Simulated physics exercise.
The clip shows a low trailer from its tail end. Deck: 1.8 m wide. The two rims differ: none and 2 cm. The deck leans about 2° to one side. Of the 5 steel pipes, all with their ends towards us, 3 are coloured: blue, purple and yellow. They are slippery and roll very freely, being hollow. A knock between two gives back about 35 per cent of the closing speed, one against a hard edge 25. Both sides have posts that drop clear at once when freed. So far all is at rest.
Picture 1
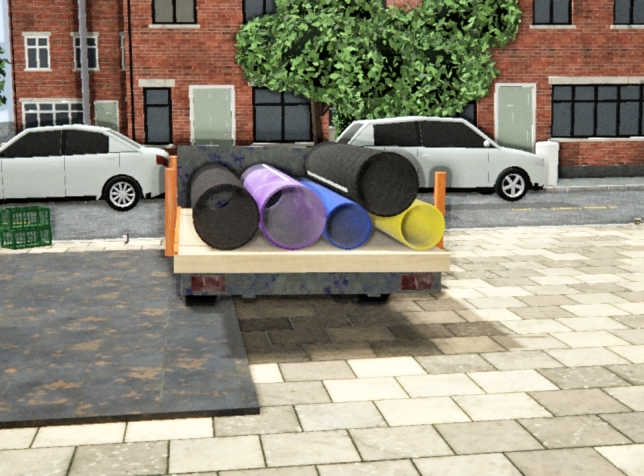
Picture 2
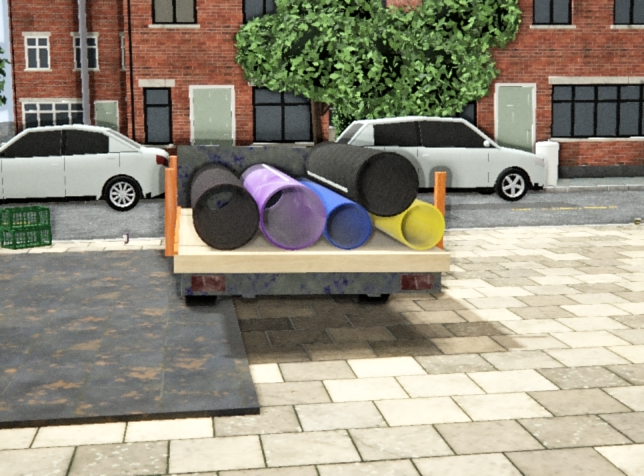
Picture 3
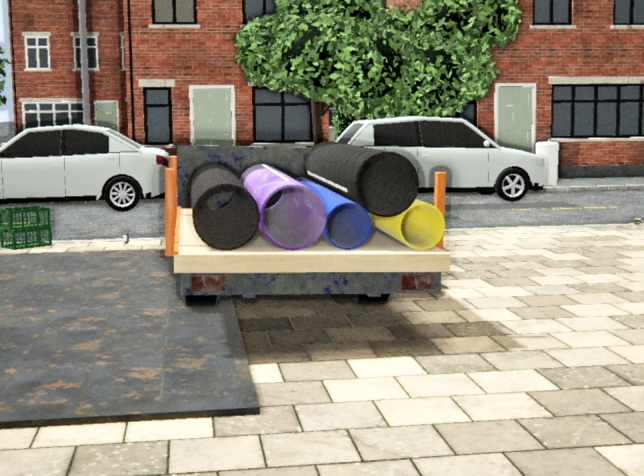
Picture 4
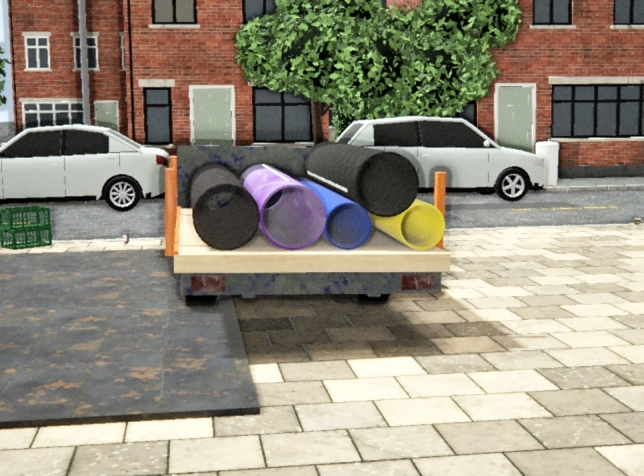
On a paved street by brick houses, five dark, purple, blue and yellow pipes lie motionless on a low trailer.
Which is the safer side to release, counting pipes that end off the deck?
The left side.
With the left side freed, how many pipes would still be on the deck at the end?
The count is 5.
Side on the left freed, after 0.6 s, blue is on the deck, 65 cm from the right edge; purple is on the deck, 80 cm from the left edge; yellow is on the deck, 15 cm from the right edge; 0 of 5 are off.
Side on the left freed, at the end, blue is on the deck, 65 cm from the right edge; purple is on the deck, 80 cm from the left edge; yellow is on the deck, 15 cm from the right edge; 0 of 5 are off.
Side on the right freed, after 2.8 s, blue is on the deck, 45 cm from the right edge, rolling right; purple is on the deck, 80 cm from the right edge, rolling right; yellow is on the ground to the right; 2 of 5 are off.
Side on the right freed, at the end, blue is down on the right; purple is on the ground to the right; yellow is down on the right; 5 of 5 are off.
